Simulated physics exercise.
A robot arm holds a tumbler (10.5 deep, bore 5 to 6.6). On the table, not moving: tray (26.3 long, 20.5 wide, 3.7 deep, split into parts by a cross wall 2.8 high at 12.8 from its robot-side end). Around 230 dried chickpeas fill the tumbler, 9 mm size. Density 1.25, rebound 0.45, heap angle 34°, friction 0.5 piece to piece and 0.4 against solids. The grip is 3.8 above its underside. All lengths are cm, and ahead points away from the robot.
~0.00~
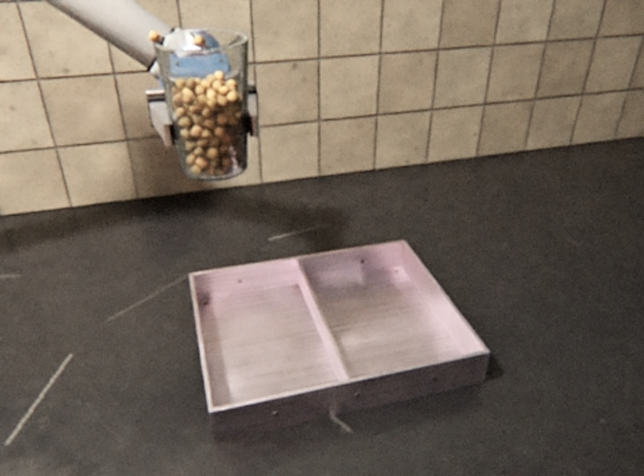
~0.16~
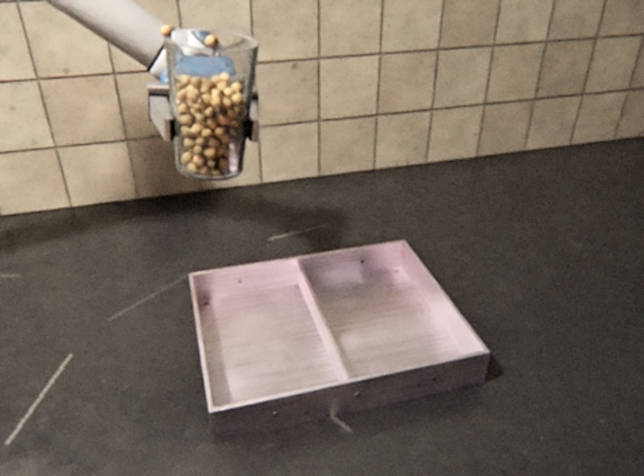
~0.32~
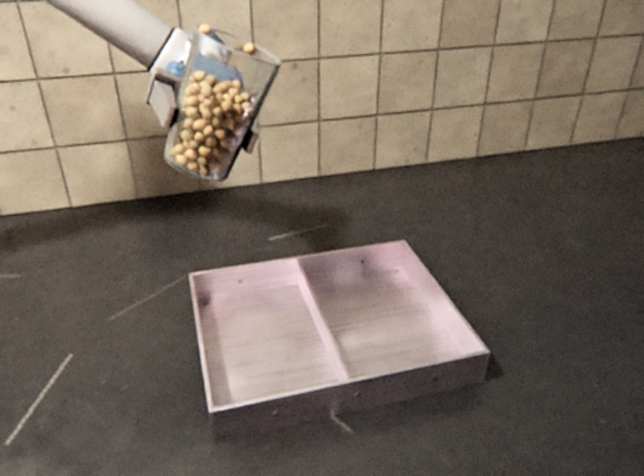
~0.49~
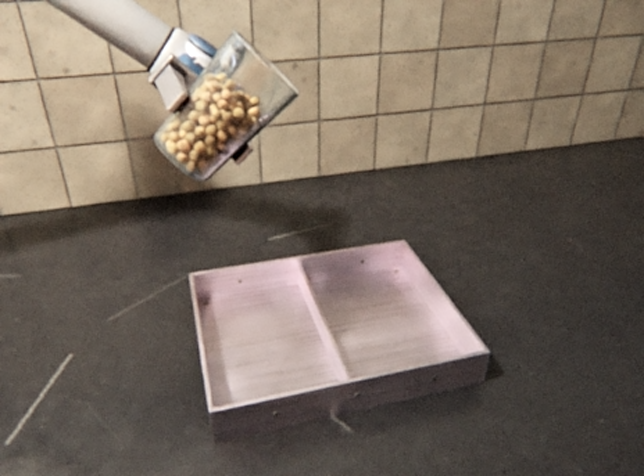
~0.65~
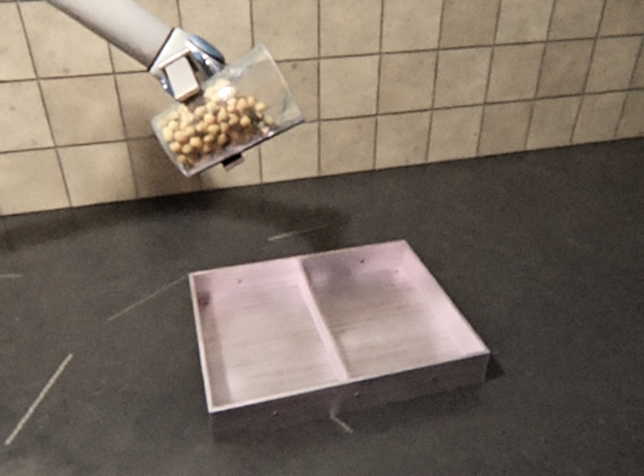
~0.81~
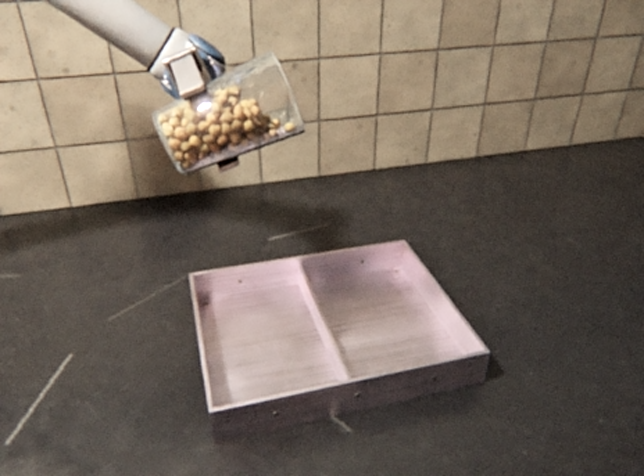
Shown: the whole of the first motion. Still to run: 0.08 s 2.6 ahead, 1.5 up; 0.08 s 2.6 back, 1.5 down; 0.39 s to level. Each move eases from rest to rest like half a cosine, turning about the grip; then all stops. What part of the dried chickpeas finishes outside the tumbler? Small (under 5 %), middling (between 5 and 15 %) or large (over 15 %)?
Answer: Large; over 15 % of the dried chickpeas finish outside the tumbler.
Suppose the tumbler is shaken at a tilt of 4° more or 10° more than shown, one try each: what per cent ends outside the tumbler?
Some 45 and 60 per cent.
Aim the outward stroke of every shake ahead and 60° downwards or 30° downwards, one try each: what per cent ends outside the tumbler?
About 0 and 5 per cent.
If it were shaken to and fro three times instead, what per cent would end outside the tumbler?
Then about 55 per cent.
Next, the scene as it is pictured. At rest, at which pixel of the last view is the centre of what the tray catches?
Near (394, 322).
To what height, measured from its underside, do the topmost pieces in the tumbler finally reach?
About 6.5 cm.
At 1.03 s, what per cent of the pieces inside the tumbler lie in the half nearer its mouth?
Some 80 per cent.
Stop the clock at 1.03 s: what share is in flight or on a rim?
Some 29 per cent.
After 1.03 s, tilted 67° forward, highest piece 28 above the table; 163 in the tumbler, 67 in flight or on a rim.
After 1.25 s, tilted 13° forward, highest piece 30 above the table; 140 in the tumbler, 83 in the far-side part, 7 in flight or on a rim.
After 1.56 s, level, highest piece 28 above the table; 140 in the tumbler, 87 in the far-side part, 2 on the table or floor, 1 in the robot-side part.
After 2.61 s, level, highest piece 28 above the table; 140 in the tumbler, 87 in the far-side part, 2 on the table or floor, 1 in the robot-side part.
In the end, 140 in the tumbler, 87 in the far-side part, 2 on the table or floor, 1 in the robot-side part. That is 39 % outside the tumbler.
